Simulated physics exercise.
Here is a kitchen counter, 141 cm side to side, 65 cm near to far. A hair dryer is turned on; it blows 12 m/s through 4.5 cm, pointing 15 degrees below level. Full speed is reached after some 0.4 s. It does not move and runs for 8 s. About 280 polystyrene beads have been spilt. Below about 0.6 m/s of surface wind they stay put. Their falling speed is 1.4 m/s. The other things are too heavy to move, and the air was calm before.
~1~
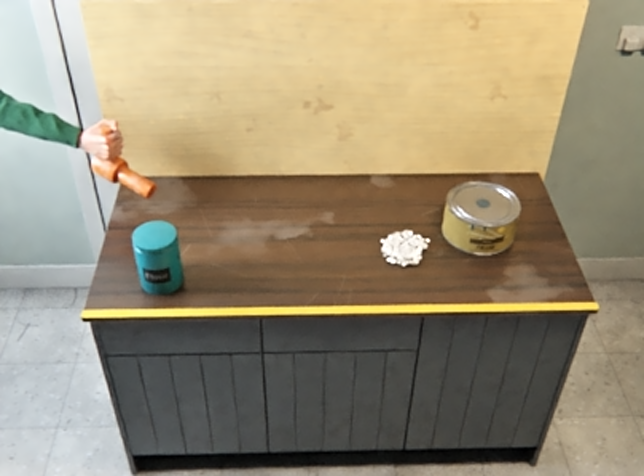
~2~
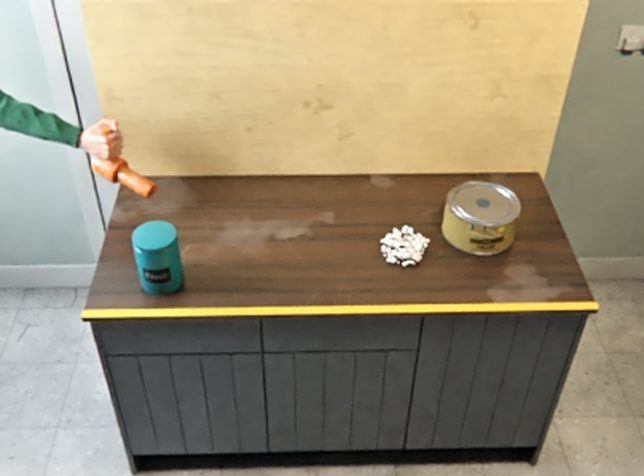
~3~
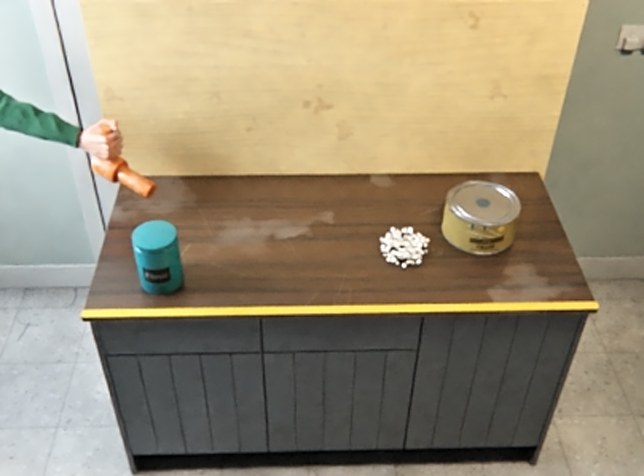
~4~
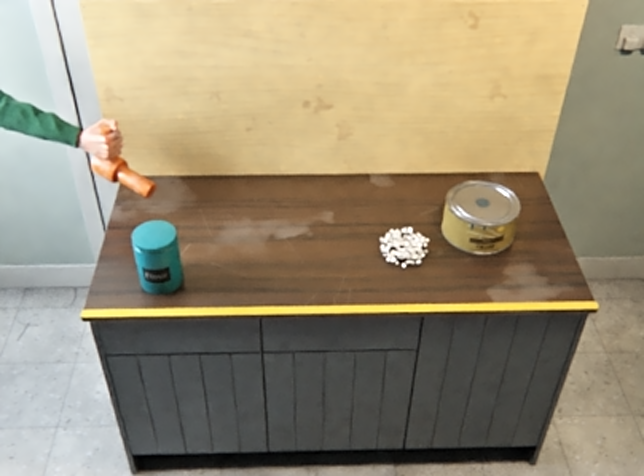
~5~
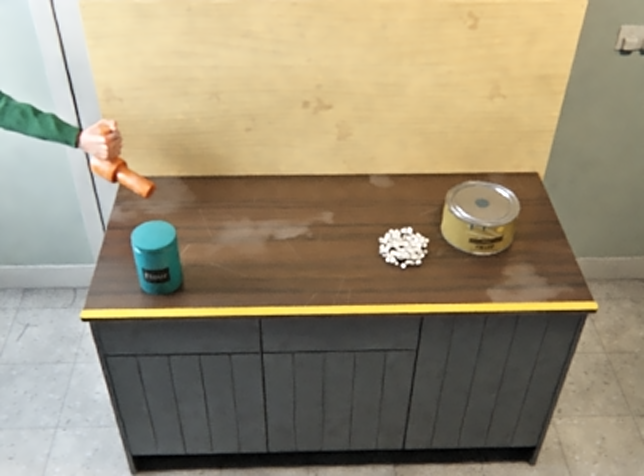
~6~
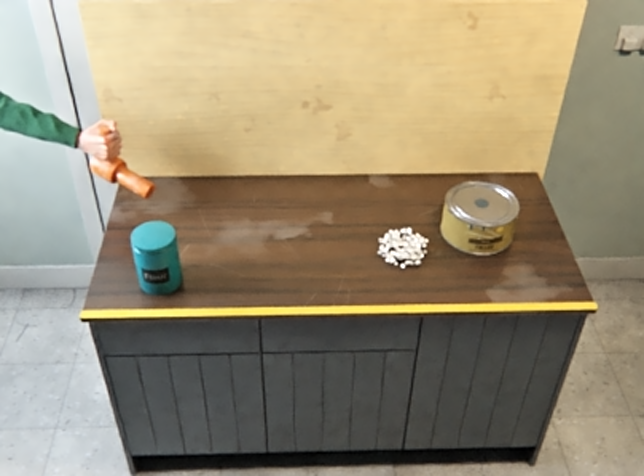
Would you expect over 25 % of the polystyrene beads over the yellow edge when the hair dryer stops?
More than a quarter over the yellow edge: No.
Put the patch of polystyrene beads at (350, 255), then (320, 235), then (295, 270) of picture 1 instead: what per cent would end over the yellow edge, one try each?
In that order: 25 %, 0 %, 90 %.
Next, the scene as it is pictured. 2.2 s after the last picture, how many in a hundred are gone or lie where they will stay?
Some 90 per cent.
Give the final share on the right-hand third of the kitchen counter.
Some 0 per cent.
Then, 1.2 s after the last picture, 17 % are on the move or not yet settled, 9 % are over the yellow edge.
Then, 2.2 s after the last picture, 7 % are on the move or not yet settled, 9 % are over the yellow edge.
Then, 4.0 s after the last picture, 1 % are on the move or not yet settled, 9 % are over the yellow edge.
Then, 7.6 s after the last picture, at the end, 9 % are over the yellow edge.
